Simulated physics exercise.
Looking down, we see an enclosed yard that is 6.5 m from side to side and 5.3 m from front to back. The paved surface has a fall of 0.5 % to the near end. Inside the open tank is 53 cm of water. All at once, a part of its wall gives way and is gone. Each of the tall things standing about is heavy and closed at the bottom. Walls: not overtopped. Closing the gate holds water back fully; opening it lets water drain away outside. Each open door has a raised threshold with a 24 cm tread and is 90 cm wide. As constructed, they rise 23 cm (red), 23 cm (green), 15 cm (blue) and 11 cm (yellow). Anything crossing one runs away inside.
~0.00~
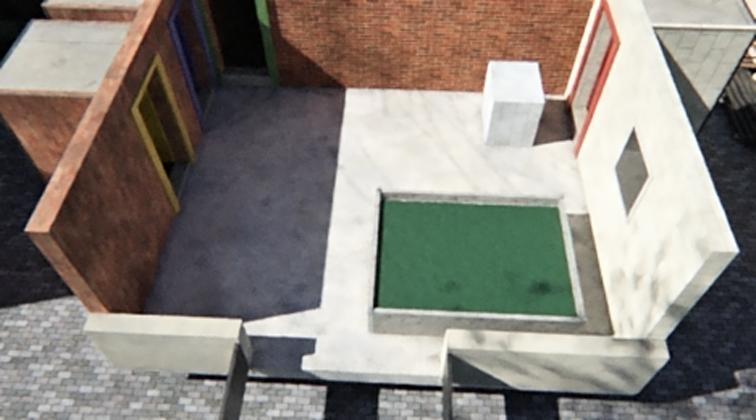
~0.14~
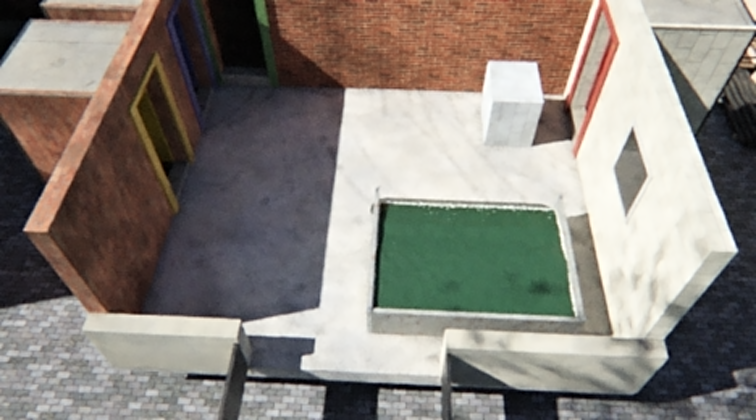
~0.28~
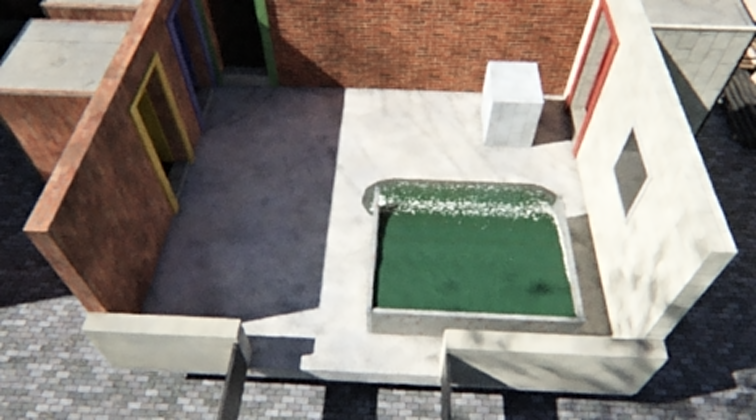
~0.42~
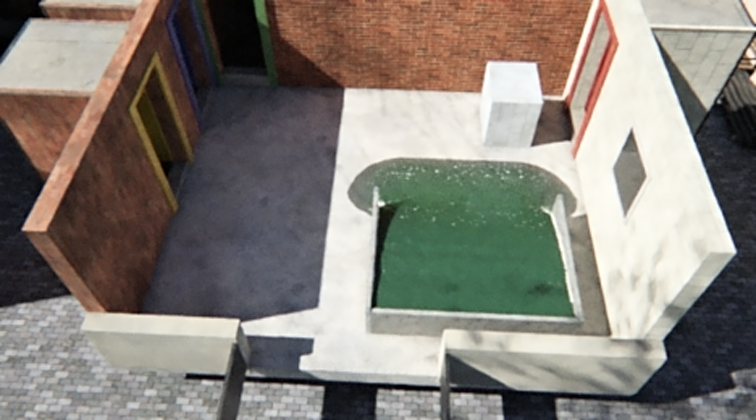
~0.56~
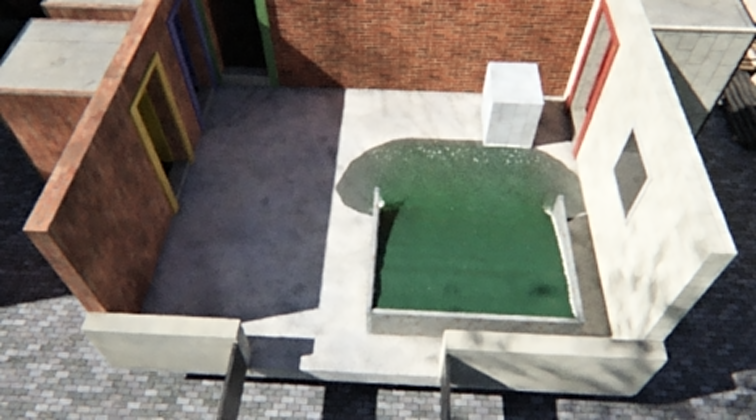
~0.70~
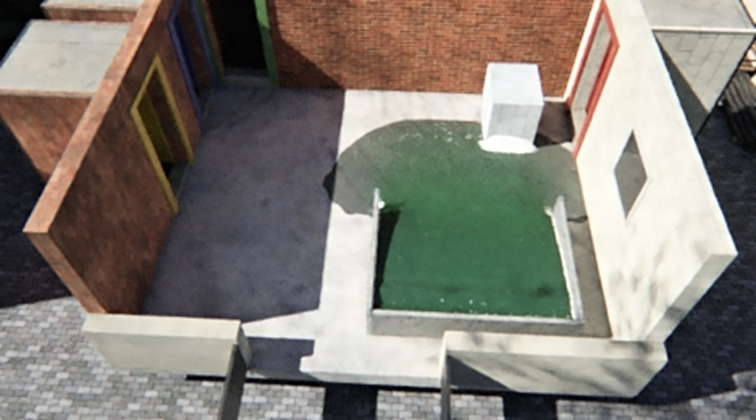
Green water poured over the far side of an open tank in a walled yard, then fanned out across the pale floor toward the brick wall, reaching the base of a white block.
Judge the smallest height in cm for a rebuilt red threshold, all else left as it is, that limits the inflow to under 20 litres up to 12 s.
Roughly 20 cm at the least.
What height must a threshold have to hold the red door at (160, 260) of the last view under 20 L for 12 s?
It needs roughly 6.5 cm.
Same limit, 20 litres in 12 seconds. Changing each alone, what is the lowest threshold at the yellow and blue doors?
You'd want some 8.0 cm at yellow and some 20 cm at blue.
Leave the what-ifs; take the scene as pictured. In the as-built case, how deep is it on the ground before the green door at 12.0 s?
Some 4.0 cm.
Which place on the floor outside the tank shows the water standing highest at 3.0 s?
Look close to (506, 105).
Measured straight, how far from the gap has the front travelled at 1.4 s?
3.6 m.
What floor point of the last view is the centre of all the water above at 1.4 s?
(463, 222), roughly.
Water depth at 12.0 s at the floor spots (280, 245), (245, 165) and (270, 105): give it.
The depths come to about 6, 6 and 6 cm.
After 1.4 s water covers 35 % of the floor, deepest (38 cm) near (437, 96); 20 cm at the red door, 0 litres in over its 23 cm threshold.
After 3.0 s water covers 50 % of the floor, deepest (36 cm) near (506, 105); 23 cm at the red door, 5 litres in over its 23 cm threshold.
After 12.0 s water covers 100 % of the floor, deepest (10 cm) near (467, 103); 7 cm at the red door, 8 litres in over its 23 cm threshold.
At the red door as built, the water arrived by 0.9 s and peaked near 23 cm at 3.0 s.
With a threshold of 18 cm, 29 litres would have come in within the 12 s; with 24 cm, 5 litres. So under 20 litres takes about 20 cm.
